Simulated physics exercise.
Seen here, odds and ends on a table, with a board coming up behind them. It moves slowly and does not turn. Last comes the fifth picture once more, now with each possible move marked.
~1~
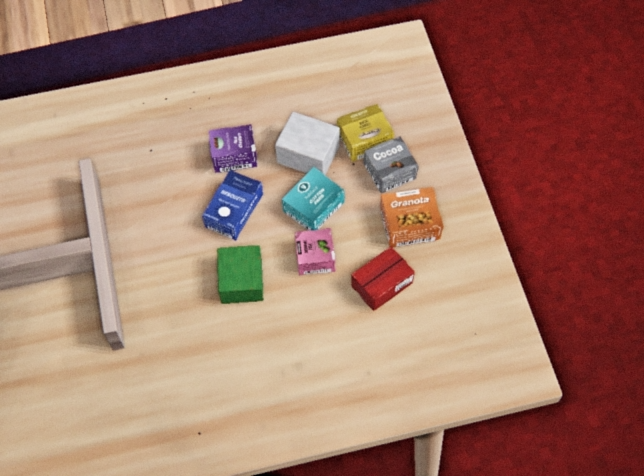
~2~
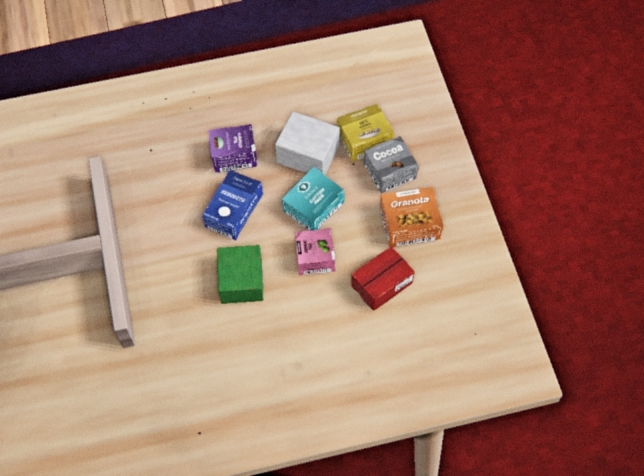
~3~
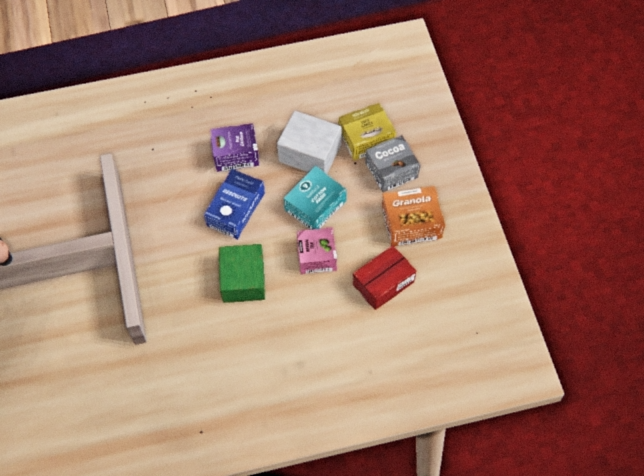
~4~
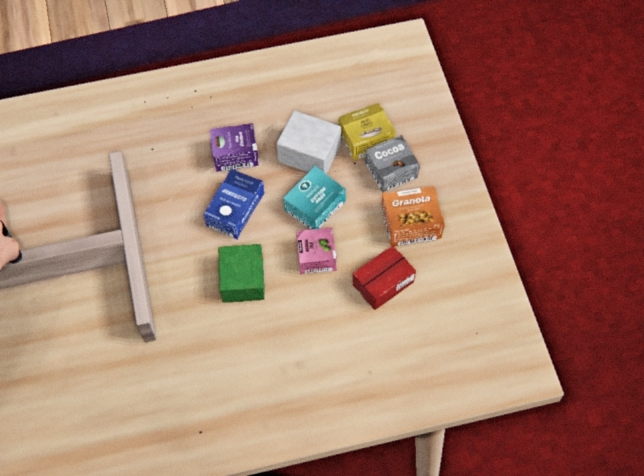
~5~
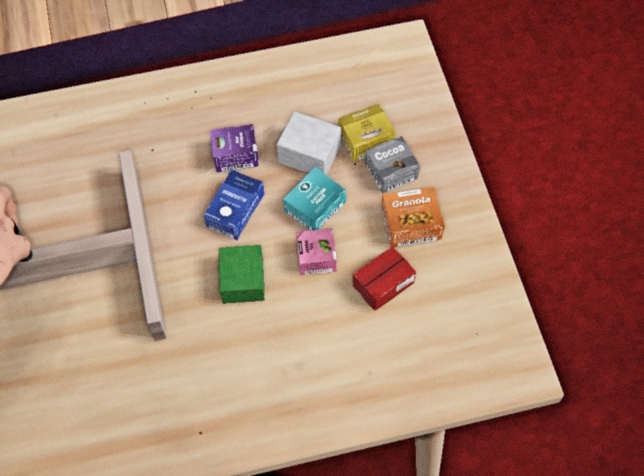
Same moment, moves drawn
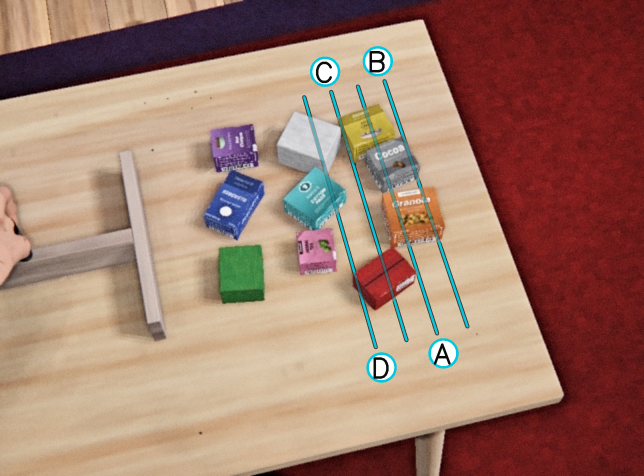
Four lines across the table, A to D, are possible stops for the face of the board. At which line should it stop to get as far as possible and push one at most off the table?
It should halt at C.
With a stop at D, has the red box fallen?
No.
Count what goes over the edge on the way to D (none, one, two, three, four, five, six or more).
In all, none.
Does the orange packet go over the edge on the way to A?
Yes.
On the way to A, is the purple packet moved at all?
Yes.
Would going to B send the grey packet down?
Yes.
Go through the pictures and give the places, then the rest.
Purple packet (233, 149); orange packet (411, 217); turquoise box (314, 201), in the first picture.
Board (106, 239); blue packet (233, 205), in the second picture.
Board (119, 236); grey packet (393, 164), in the third picture.
Board (128, 234); green block (241, 273), in the fourth picture.
Board (138, 232); pink packet (317, 251); purple packet (235, 148); orange packet (412, 217), in the fifth picture.
On the marked copy, A at (395, 201); B at (423, 195); C at (366, 207); D at (338, 213).
Following C. Soon after the start, board (221, 215); green block (261, 269); blue packet (251, 197).
Later, board (302, 198); yellow packet (405, 122); grey packet (413, 158).
In the end, board (362, 186); yellow packet (460, 110); grey packet (468, 152); none fallen.
As for the rest, A drops three; B drops four; D is within the limit but short.
